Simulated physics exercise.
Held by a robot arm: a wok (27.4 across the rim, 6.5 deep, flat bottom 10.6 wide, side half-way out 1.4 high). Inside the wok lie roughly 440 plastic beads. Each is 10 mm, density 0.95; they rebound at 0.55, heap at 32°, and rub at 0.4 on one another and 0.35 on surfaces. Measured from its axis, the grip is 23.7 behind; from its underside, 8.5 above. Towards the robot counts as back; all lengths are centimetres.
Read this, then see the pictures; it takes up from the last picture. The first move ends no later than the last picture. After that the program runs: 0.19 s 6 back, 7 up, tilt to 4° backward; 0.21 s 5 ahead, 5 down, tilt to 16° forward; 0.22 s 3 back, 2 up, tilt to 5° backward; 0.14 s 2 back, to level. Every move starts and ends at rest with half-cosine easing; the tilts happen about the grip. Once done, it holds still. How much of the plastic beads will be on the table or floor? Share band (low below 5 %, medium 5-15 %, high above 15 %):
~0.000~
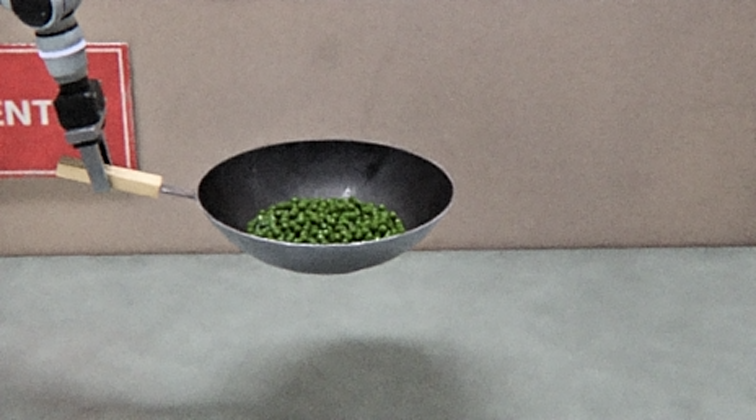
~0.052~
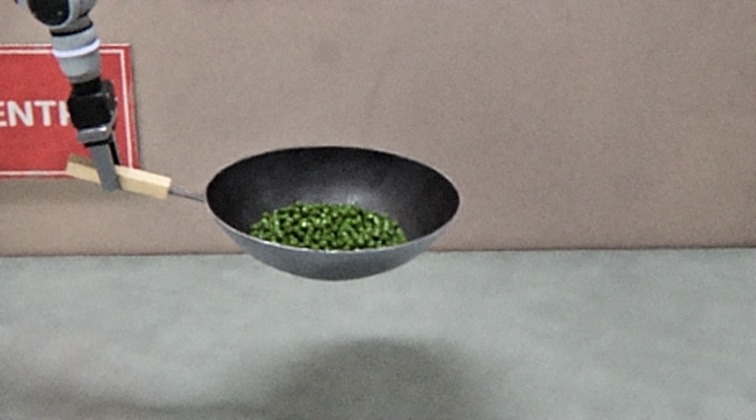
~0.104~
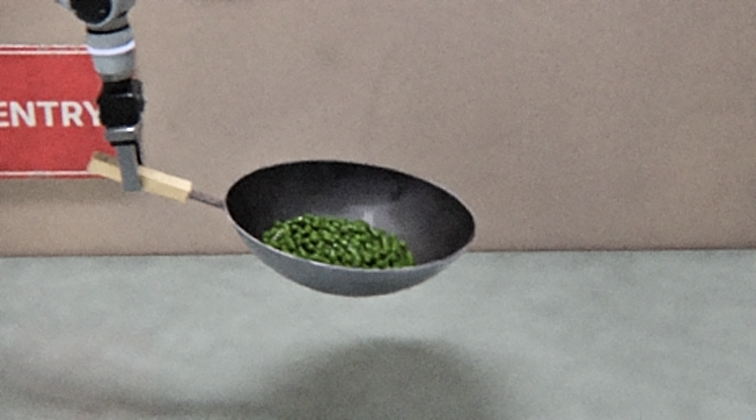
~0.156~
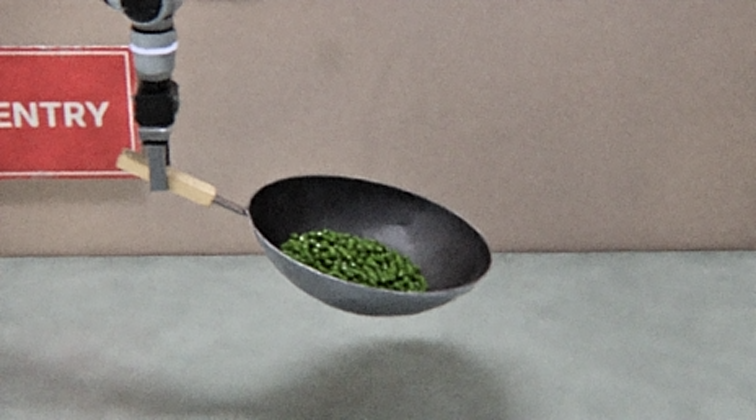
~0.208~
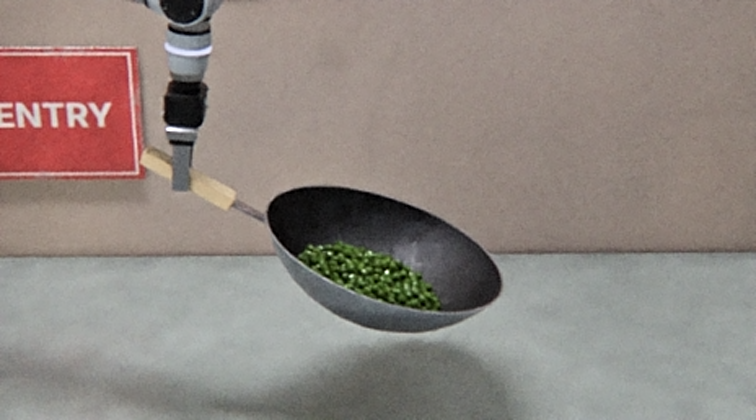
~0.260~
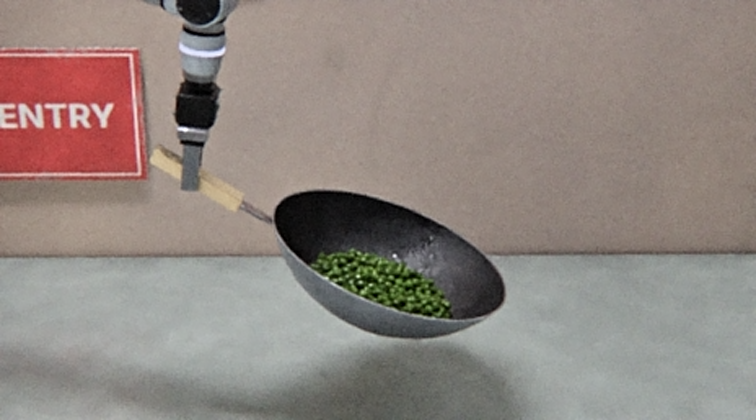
It is medium, 5 to 15 %.
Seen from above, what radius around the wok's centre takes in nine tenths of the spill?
About 75 cm from the centre.
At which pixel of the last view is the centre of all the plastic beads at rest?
About (376, 200).
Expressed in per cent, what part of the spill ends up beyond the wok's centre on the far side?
Roughly 90 per cent.
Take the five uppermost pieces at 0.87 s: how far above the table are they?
Roughly 40 cm high.
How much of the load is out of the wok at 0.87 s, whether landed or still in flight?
Roughly 2 per cent.
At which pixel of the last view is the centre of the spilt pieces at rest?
(596, 399), roughly.
By 0.56 s, tilted 7° forward, highest piece 40 above the table; 233 in the wok, 211 in flight or on a rim.
By 0.87 s, tilted 5° backward, highest piece 41 above the table; 434 in the wok, 10 in flight or on a rim.
By 1.22 s, level, highest piece 30 above the table; 402 in the wok, 20 on the table or floor, 22 in flight or on a rim.
By 2.27 s, level, highest piece 29 above the table; 402 in the wok, 42 on the table or floor.
Final count, 402 in the wok, 42 on the table or floor. That is 9 % on the table or floor.
